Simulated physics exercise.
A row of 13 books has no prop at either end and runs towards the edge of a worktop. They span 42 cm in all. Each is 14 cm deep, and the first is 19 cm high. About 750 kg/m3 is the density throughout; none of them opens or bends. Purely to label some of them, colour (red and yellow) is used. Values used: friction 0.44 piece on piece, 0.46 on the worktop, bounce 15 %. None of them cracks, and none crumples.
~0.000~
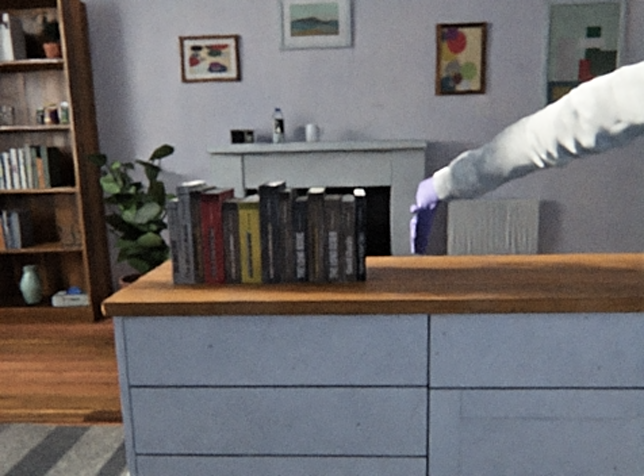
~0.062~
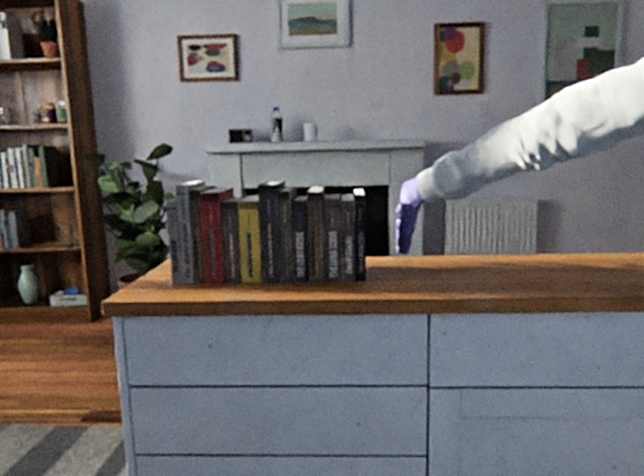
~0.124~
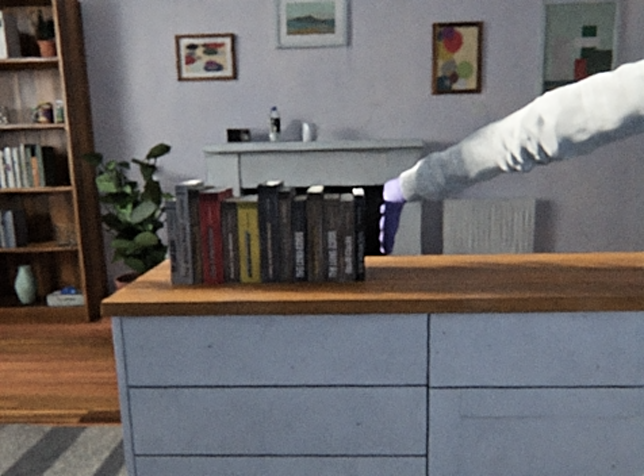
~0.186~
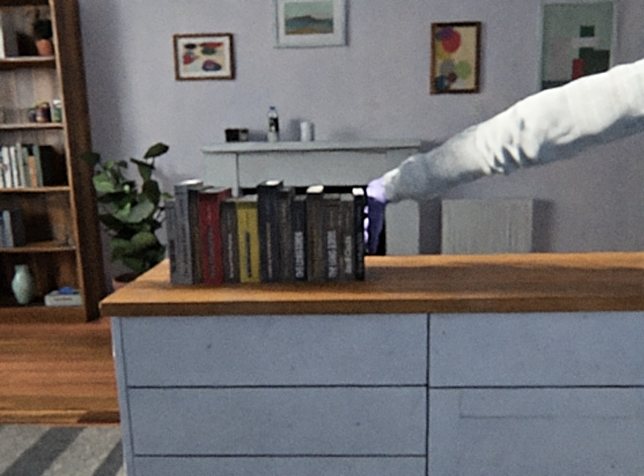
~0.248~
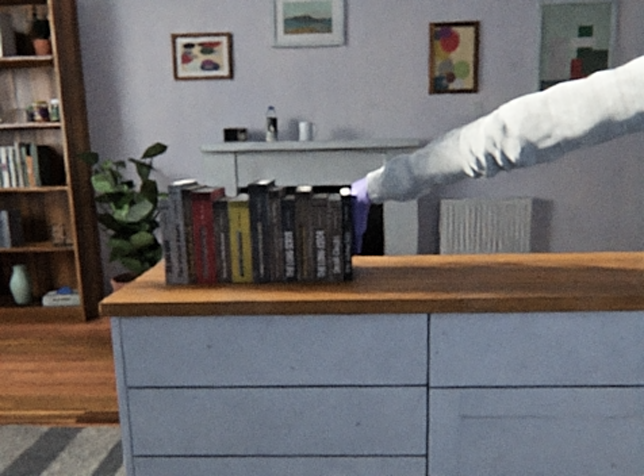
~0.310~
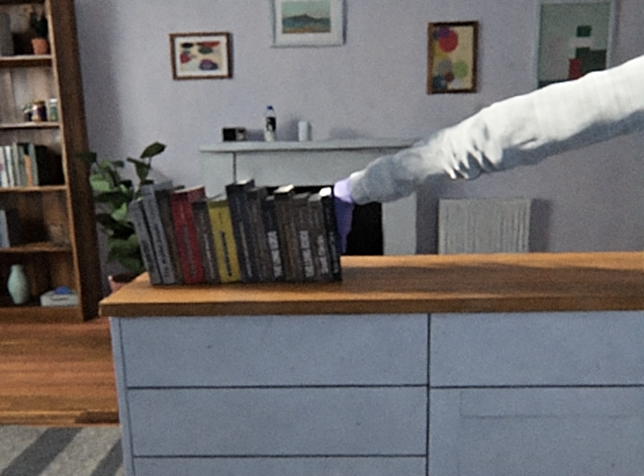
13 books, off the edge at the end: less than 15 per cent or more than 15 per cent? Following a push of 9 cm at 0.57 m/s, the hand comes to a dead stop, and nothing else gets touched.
Off the edge: More than 15 per cent.
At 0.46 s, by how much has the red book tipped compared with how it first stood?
Measured against how it began, the tilt is near 30 degrees.
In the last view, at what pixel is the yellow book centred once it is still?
Last frame, centre at roughly (184, 245).
By 0.46 s, none of the 13 books off the edge, 13 disturbed; red book tilted 32°; yellow book tilted 29°.
By 0.84 s, 4 of the 13 books off the edge; red book upside down; yellow book tilted 45°.
When it is over (1.3 s), 4 of the 13 books off the edge; red book on its side; yellow book tilted 52°. That is 31 per cent. In pixels of the last frame, middles, yellow book near (185, 245).
